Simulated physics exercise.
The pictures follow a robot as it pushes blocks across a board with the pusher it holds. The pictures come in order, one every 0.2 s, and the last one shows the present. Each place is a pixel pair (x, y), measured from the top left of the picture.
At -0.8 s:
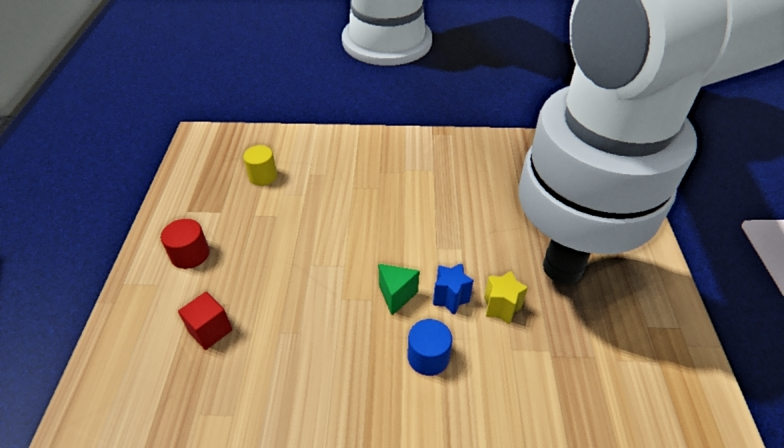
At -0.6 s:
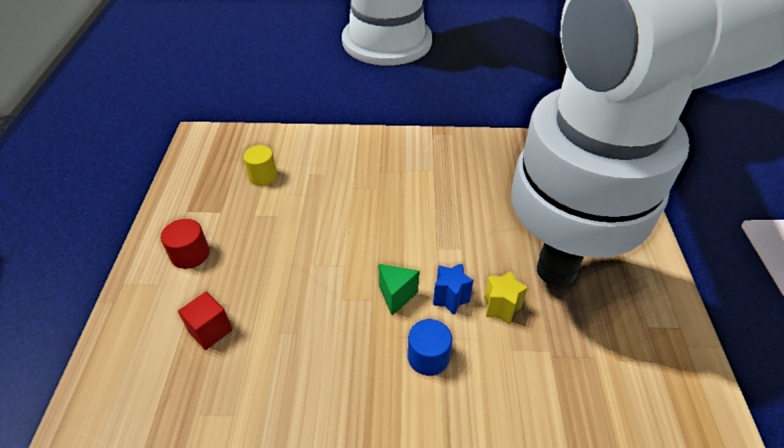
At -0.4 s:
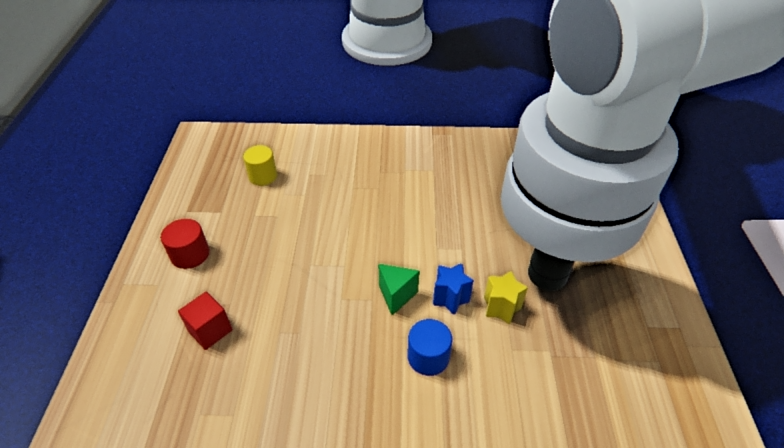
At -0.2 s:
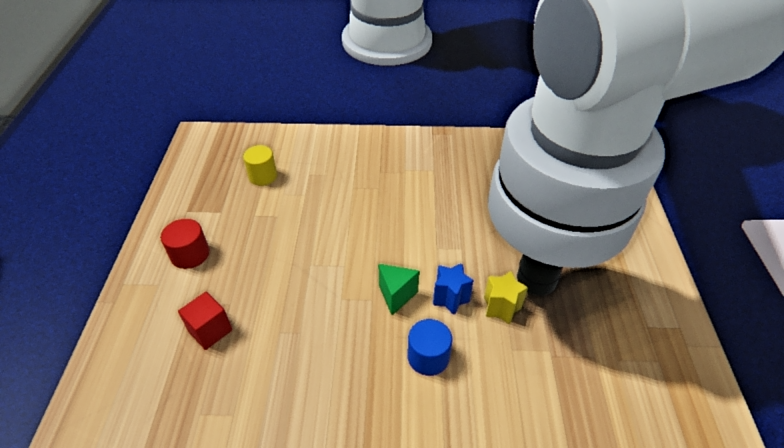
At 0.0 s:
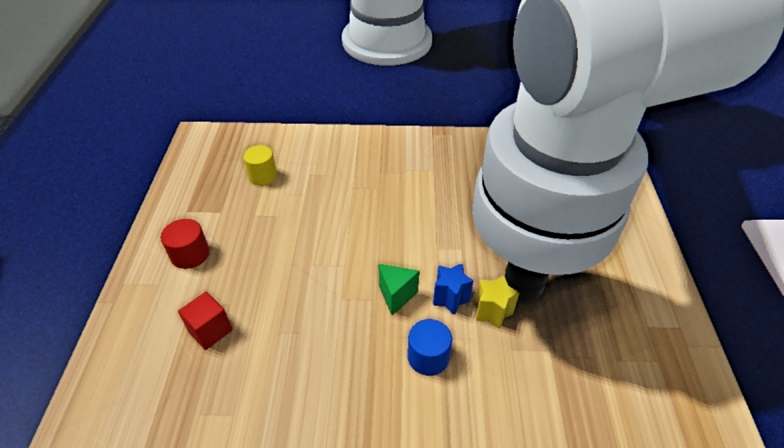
At the start, a robot arm holds its dark tip to the right of a yellow star on a wooden board scattered with red, blue, green and yellow blocks. The tip slides left to the star, then nudges it slightly left and down, while the other blocks stay still.
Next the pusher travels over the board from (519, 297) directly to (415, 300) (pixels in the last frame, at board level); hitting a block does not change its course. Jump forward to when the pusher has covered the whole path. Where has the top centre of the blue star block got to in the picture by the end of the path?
Its top face will be centred at roughly (381, 278).
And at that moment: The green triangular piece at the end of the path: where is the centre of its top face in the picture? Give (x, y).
My estimate: (348, 272).
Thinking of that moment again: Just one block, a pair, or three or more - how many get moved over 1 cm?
Answer: 3+.
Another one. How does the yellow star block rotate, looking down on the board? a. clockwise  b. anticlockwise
That would be b.
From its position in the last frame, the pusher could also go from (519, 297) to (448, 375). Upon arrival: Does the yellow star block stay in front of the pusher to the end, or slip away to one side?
The yellow star block slips off.
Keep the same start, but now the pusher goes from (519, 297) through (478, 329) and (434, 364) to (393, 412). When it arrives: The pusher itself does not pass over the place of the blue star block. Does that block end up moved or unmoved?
My prediction: It remains in place.
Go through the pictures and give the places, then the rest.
Tip of the pusher (562, 270), middles of tops, green triangular piece (397, 275), blue circular block (431, 337), blue star block (453, 277), yellow star block (507, 286), in the first picture.
Pusher (556, 272), nothing pushed, in the second picture.
Pusher (547, 276), nothing pushed, in the third picture.
Pusher (536, 281), nothing pushed, in the fourth picture.
Pusher (523, 286), green triangular piece (397, 275), blue circular block (431, 337), blue star block (453, 277), yellow star block (498, 290), in the fifth picture.
What follows on the original path. One third of the way, pusher (487, 287); blue star block (447, 277), turned 25° clockwise; yellow star block (471, 301), turned 25° anticlockwise.
Two thirds of the way, pusher (450, 288); green triangular piece (382, 274); blue star block (417, 277), turned 25° clockwise; yellow star block (459, 307), turned 65° anticlockwise.
At the end, pusher (415, 289); green triangular piece (348, 272); blue circular block unmoved; blue star block (381, 278), turned 25° clockwise; yellow star block (458, 307), turned 70° anticlockwise.
